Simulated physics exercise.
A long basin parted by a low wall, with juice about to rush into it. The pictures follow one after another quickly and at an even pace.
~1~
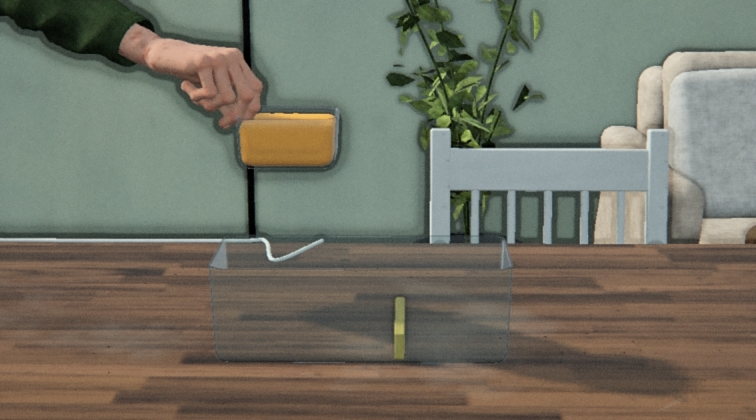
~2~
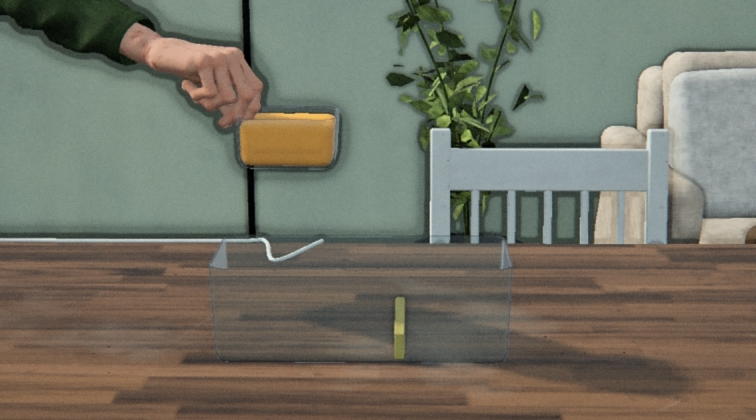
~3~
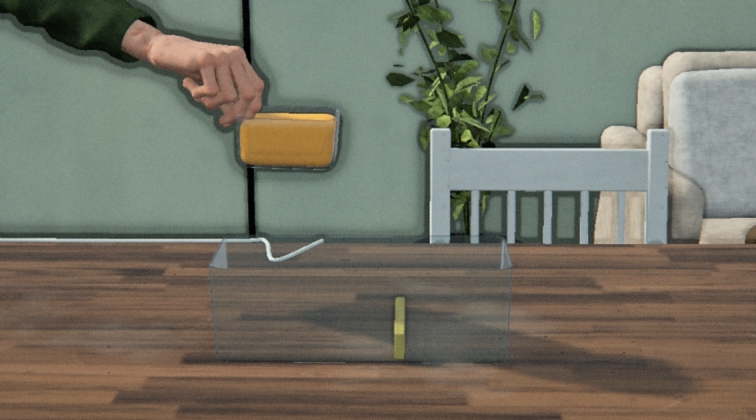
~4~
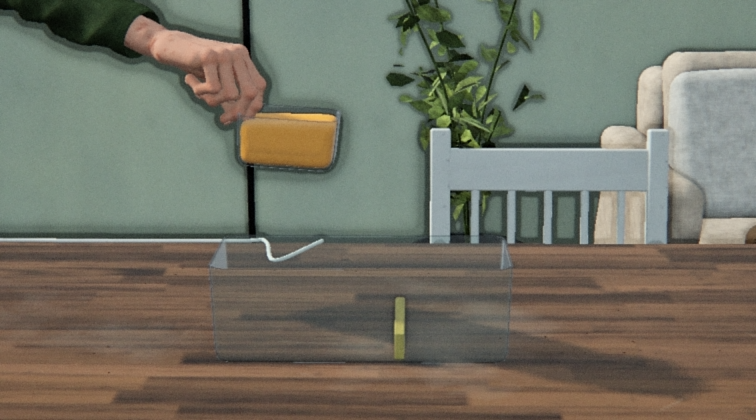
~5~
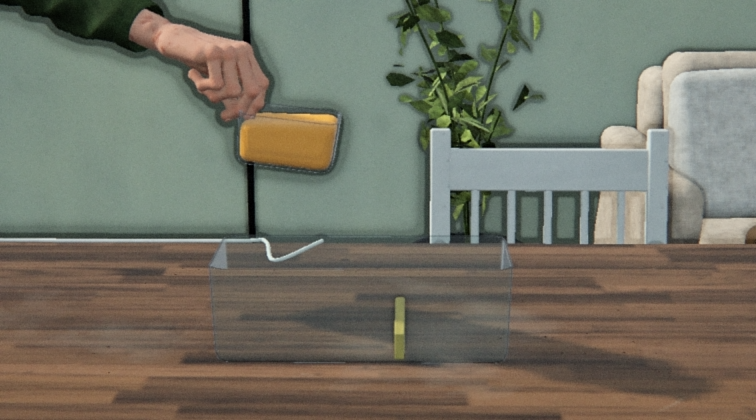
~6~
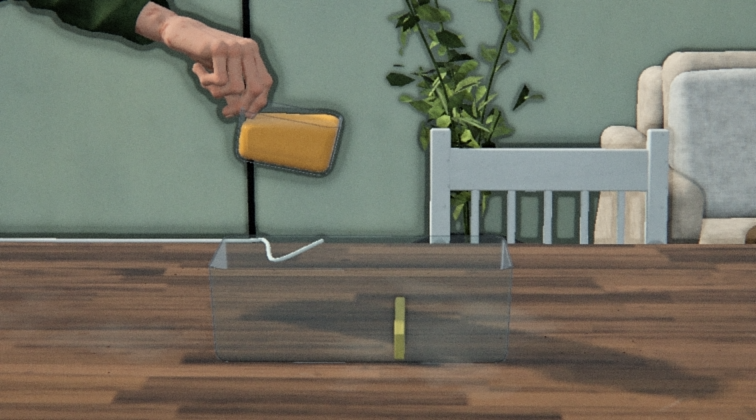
Above a clear basin with a low yellow divider on a wooden table, a hand held a small container of orange juice still, then slowly tilted it slightly down to the right.
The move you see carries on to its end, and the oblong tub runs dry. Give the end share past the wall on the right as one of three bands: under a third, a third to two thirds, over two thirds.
The end share is a third to two thirds.
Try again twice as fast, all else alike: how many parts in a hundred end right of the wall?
Roughly 35 in a hundred.
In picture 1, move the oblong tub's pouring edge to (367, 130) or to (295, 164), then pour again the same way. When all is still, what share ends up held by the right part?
The first start gives some 75 %, the second some 5 %.
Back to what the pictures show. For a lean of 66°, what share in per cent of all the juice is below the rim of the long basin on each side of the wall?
Left: Roughly 10 %; right: Roughly 10 %.
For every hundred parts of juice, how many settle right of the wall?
That works out to roughly 55 percent.
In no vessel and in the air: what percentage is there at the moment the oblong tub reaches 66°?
Something close to 35 percent of it.
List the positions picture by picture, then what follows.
It leans 0°; its right rim is at (337, 114); the juice meets the walls at (243, 120) and (335, 120); the long basin's rim runs from (217, 253) to (508, 254); the wall's top is at (400, 316), in the first frame.
It leans 0°; its right rim is at (337, 115); the juice meets the walls at (243, 120) and (335, 120), in the second frame.
It leans 2°; its right rim is at (337, 116); the juice meets the walls at (243, 119) and (336, 121), in the third frame.
It leans 4°; its right rim is at (338, 118); the juice meets the walls at (244, 120) and (336, 121), in the fourth frame.
It leans 7°; its right rim is at (339, 120); the juice meets the walls at (245, 119) and (337, 121), in the fifth frame.
It leans 11°; its right rim is at (340, 124); the juice meets the walls at (244, 120) and (339, 121), in the sixth frame.
A moment on, the oblong tub is tipped part way and 42 per cent is still to pour, 9 is left of the wall and 12 right of it.
Next, the oblong tub is tipped right over and 6 per cent is still to pour, 32 is left of the wall and 55 right of it.
Then the oblong tub is tipped right over and 0 per cent is still to pour, 44 is left of the wall and 56 right of it.
Later the oblong tub is tipped right over and 0 per cent is still to pour, 44 is left of the wall and 56 right of it.
Finally, 44 per cent lies left of the wall, 56 right of it and 1 outside.
